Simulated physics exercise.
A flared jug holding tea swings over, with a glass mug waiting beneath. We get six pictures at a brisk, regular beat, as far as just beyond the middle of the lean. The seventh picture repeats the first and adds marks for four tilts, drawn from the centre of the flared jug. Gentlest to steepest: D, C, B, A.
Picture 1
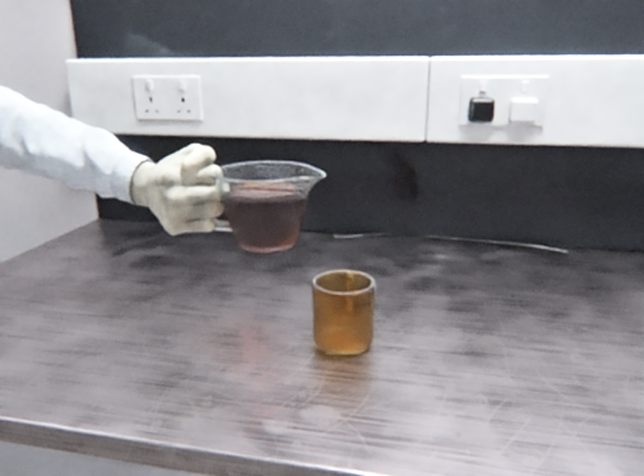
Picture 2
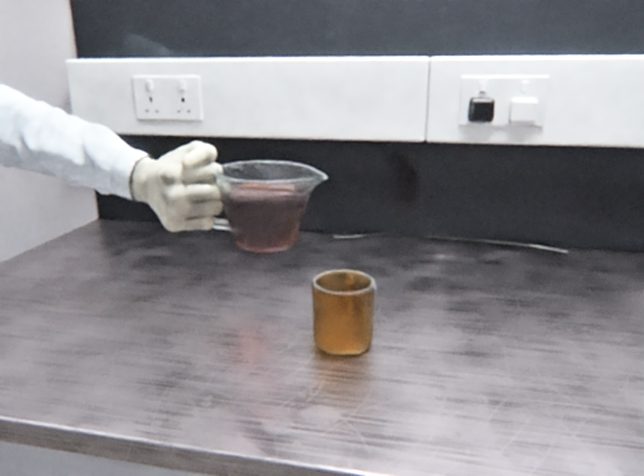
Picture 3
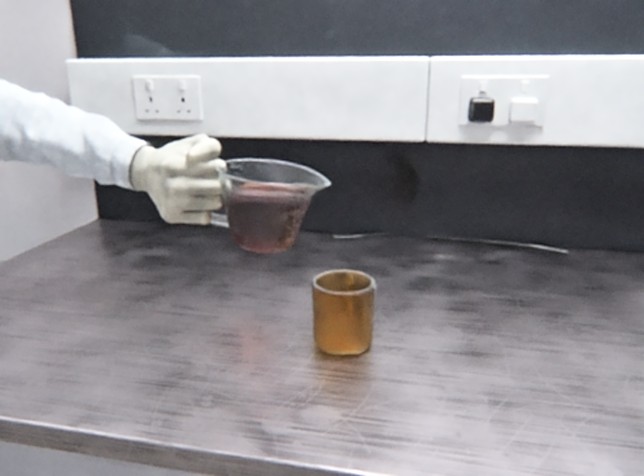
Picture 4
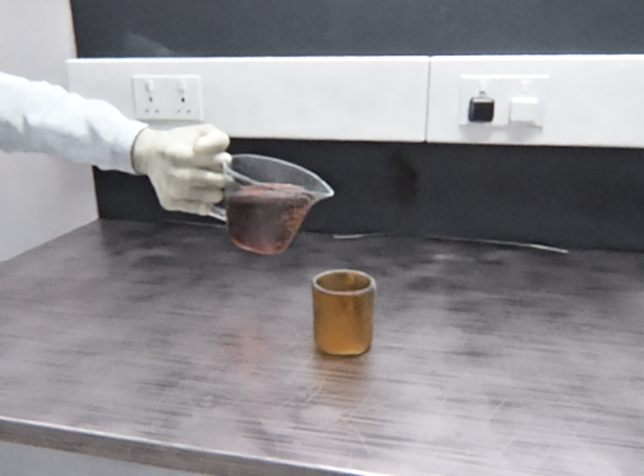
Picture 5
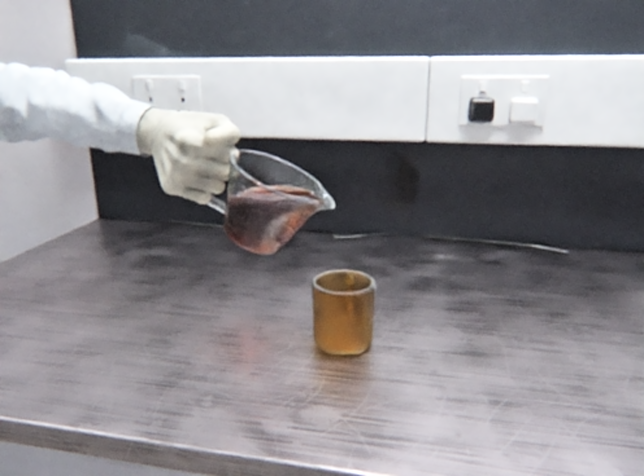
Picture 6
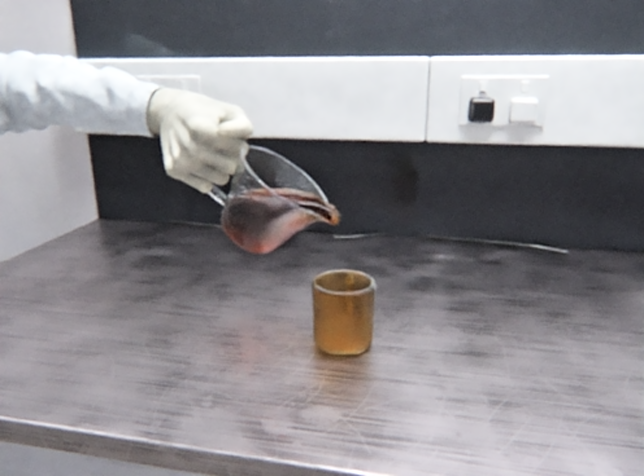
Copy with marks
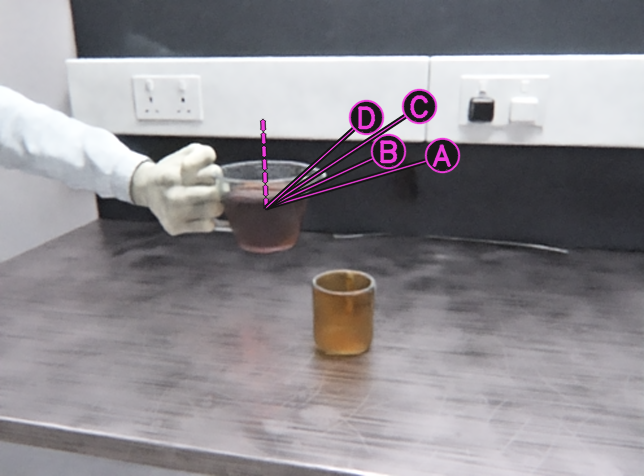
We see a gloved hand holding a clear glass jug of reddish-brown liquid above and left of an amber cup on a dark table; the hand rises slightly and tilts the jug rightward until liquid reaches its lip.
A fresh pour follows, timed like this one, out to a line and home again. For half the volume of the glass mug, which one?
D works best here.
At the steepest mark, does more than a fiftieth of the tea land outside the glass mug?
Yes, it does.
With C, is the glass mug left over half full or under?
Over half.
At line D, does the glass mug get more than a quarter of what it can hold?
Yes, clearly.
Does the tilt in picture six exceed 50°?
No, it does not.
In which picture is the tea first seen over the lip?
In picture 6.
In magenta, A at (425, 161); B at (372, 158); C at (405, 116); D at (353, 129).
With A, the glass mug ends with about 87 % of what it can hold; 19 % of the tea is spilt.
With B, the glass mug ends with about 87 % of what it can hold; 7 % of the tea is spilt.
With C, the glass mug ends with about 72 % of what it can hold.
With D, the glass mug ends with about 48 % of what it can hold; 4 % of the tea is spilt.
